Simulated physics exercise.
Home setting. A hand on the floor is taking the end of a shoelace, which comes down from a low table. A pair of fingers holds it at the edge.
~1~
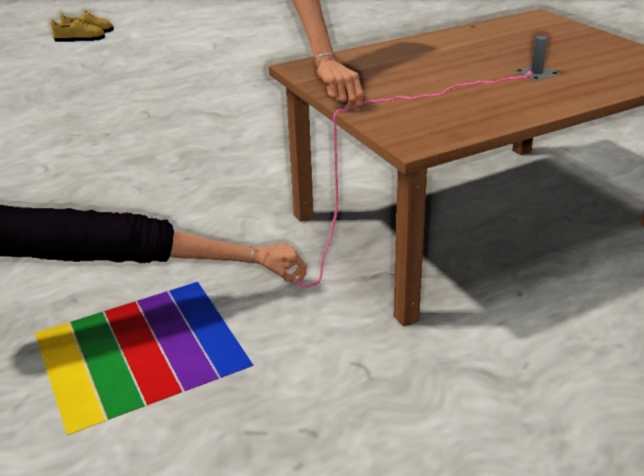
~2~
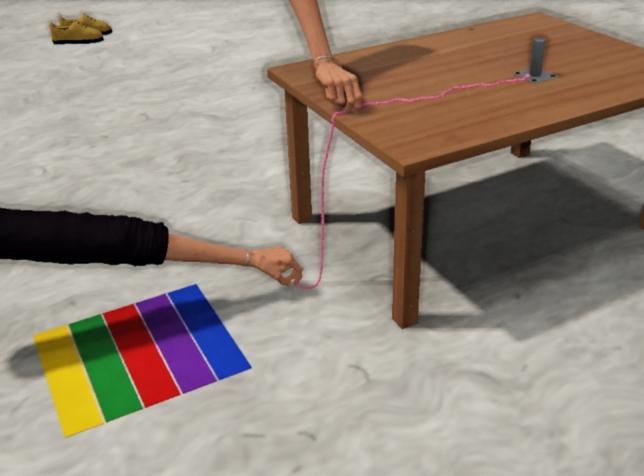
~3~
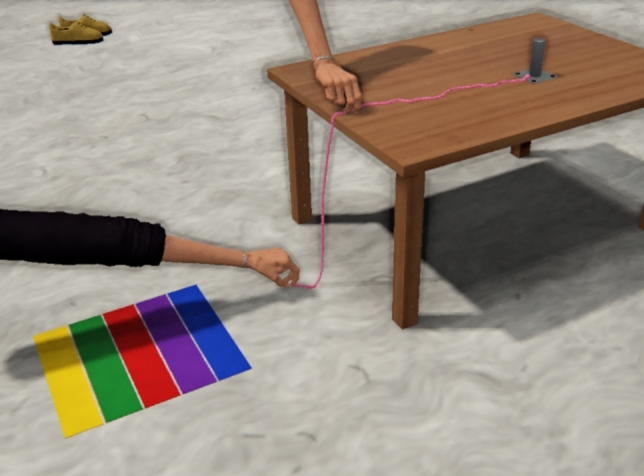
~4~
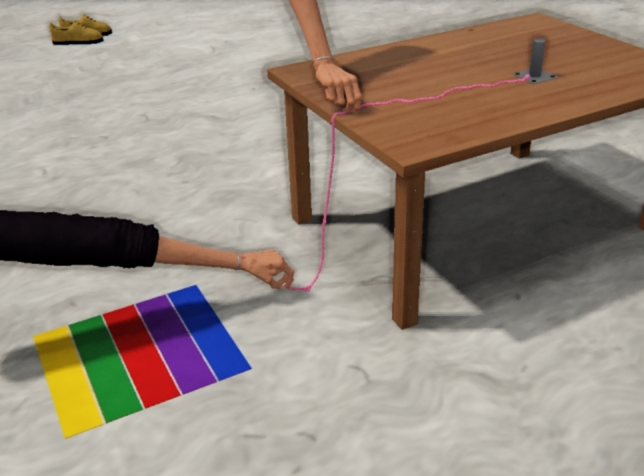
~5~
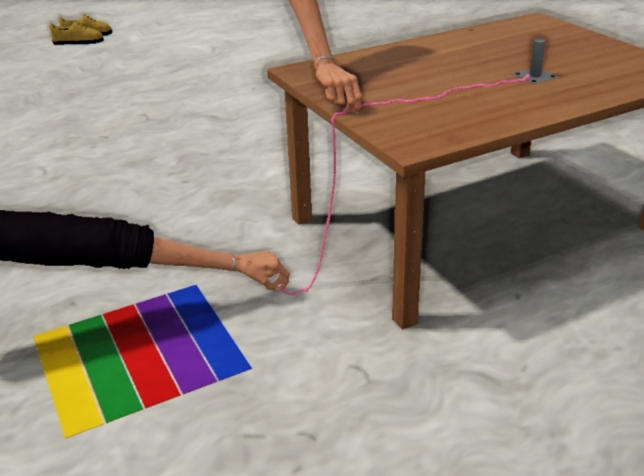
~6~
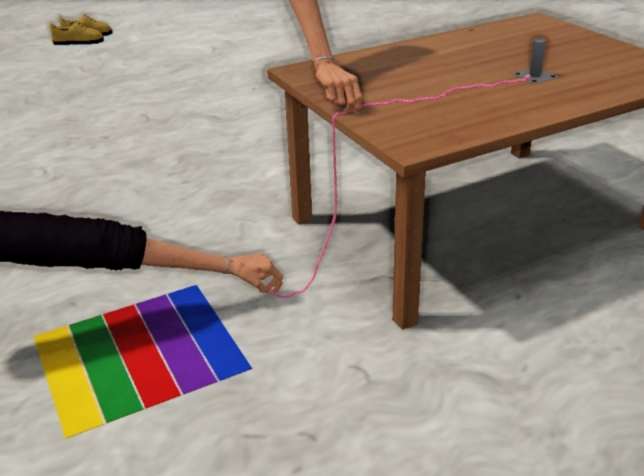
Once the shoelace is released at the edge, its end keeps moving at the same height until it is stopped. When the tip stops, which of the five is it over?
The purple one.
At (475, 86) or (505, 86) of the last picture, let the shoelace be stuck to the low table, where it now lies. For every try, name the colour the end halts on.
Purple; purple.
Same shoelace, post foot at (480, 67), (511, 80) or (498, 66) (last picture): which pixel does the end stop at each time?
About (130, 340), then (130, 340), then (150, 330).
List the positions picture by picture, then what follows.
The first picture shows end (297, 279); blue (227, 354); purple (192, 367); red (156, 380); green (119, 393); yellow (80, 407).
The second picture shows end (293, 282); shoelace through (502, 82) (445, 94) (377, 104) (331, 138) (323, 209) (321, 269).
The third picture shows end (290, 284).
The fourth picture shows end (284, 286); shoelace through (502, 83) (445, 94) (377, 104) (334, 138) (326, 209) (320, 270).
The fifth picture shows end (280, 287).
The sixth picture shows end (273, 290); shoelace through (502, 83) (445, 94) (377, 104) (334, 138) (336, 207) (316, 268).
Soon after, end near (237, 302); short of the strips.
Then, end near (192, 317); over blue.
At full stretch, end near (165, 326); over purple. The end stops over the purple strip.
